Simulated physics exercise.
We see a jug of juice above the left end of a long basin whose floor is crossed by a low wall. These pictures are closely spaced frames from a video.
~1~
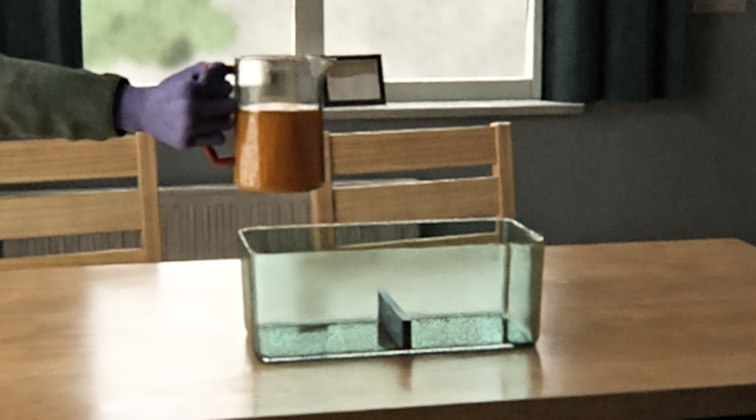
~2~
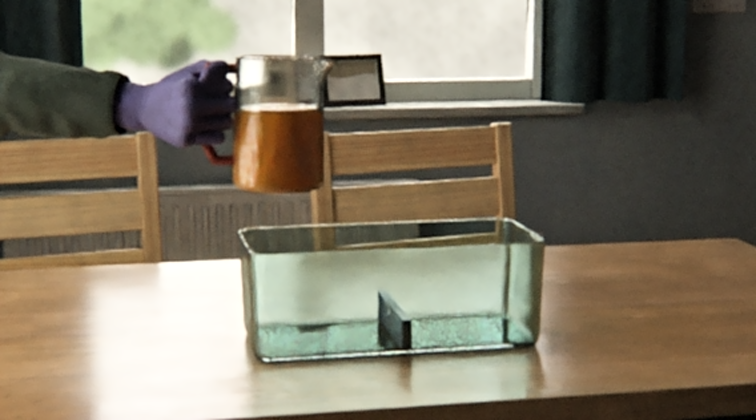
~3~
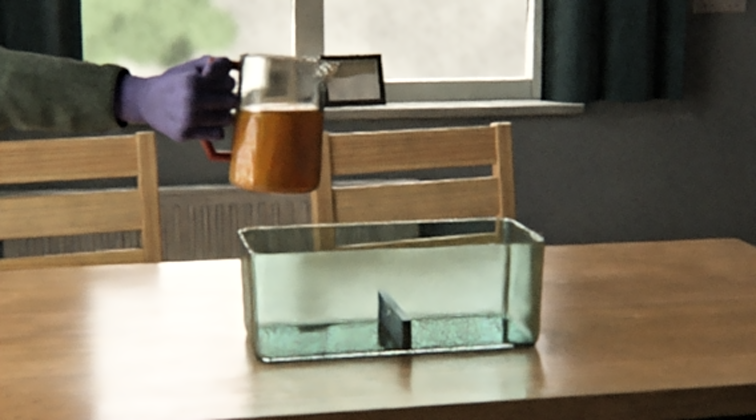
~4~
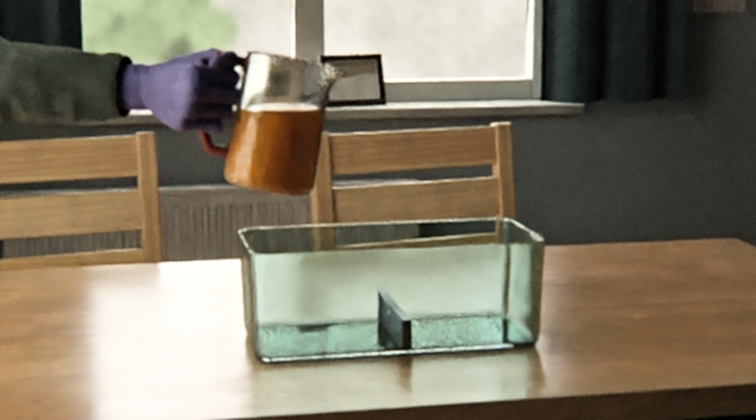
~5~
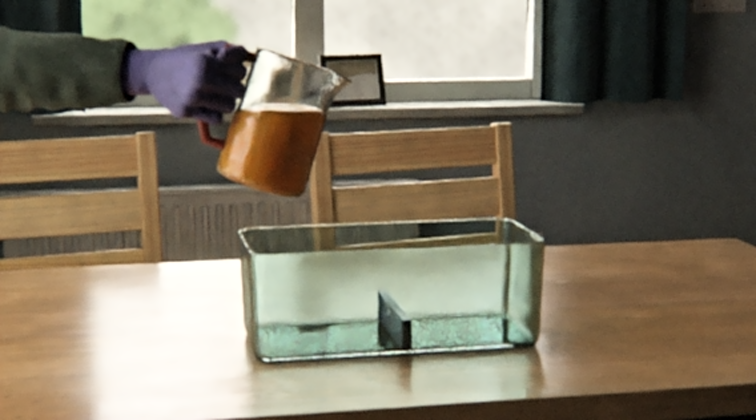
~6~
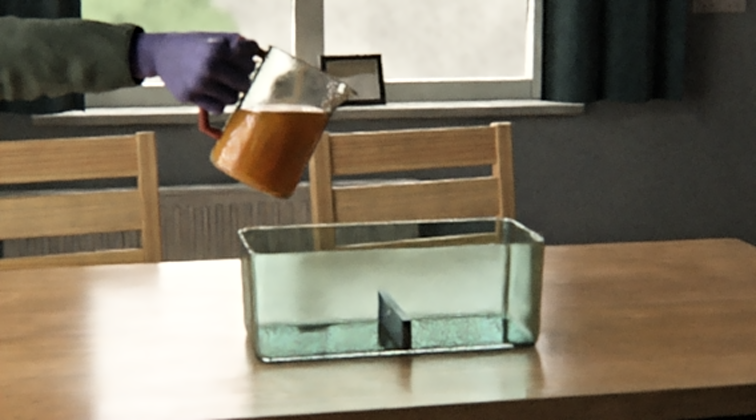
A purple-gloved hand gradually tilts a jug of juice rightward above a long glass basin.
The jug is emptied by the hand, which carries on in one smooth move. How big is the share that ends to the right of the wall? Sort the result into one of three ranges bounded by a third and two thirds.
It falls in the top range, above two thirds.
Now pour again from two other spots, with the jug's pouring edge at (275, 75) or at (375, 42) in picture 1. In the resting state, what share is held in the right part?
5 % and 90 %.
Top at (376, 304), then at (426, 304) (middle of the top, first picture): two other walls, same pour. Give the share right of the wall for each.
First try 90 per cent, second try 15 per cent.
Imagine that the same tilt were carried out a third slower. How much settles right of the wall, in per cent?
Estimate: Around 85 %.
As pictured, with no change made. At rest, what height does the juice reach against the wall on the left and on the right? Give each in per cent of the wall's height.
Once it is still, the left part shows 10 per cent and the right part 70.
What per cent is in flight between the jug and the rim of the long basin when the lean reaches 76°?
5 per cent.
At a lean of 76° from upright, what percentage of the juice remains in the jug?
About 95 %.
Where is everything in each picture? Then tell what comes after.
Tilt 0°; pouring edge (336, 59); surface from (237, 109) to (319, 108); the long basin's rim runs from (245, 243) to (527, 231); the wall's top is at (394, 305), in the first frame.
Tilt 1°; pouring edge (337, 60); surface from (236, 110) to (319, 108), in the second frame.
Tilt 5°; pouring edge (341, 64); surface from (237, 110) to (320, 108), in the third frame.
Tilt 11°; pouring edge (347, 71); surface from (238, 111) to (321, 108), in the fourth frame.
Tilt 19°; pouring edge (353, 80); surface from (233, 120) to (324, 109), in the fifth frame.
Tilt 28°; pouring edge (358, 93); surface from (227, 126) to (327, 110), in the sixth frame.
A moment on, the jug is tipped on its side and 93 per cent is still to pour, 0 is left of the wall and 0 right of it.
Next, the jug is tipped on its side and 52 per cent is still to pour, 1 is left of the wall and 26 right of it.
Then the jug is tipped on its side and 22 per cent is still to pour, 4 is left of the wall and 65 right of it.
Later the jug is tipped on its side and 10 per cent is still to pour, 6 is left of the wall and 81 right of it.
In the end 13 per cent lies left of the wall, 84 right of it and 1 outside.
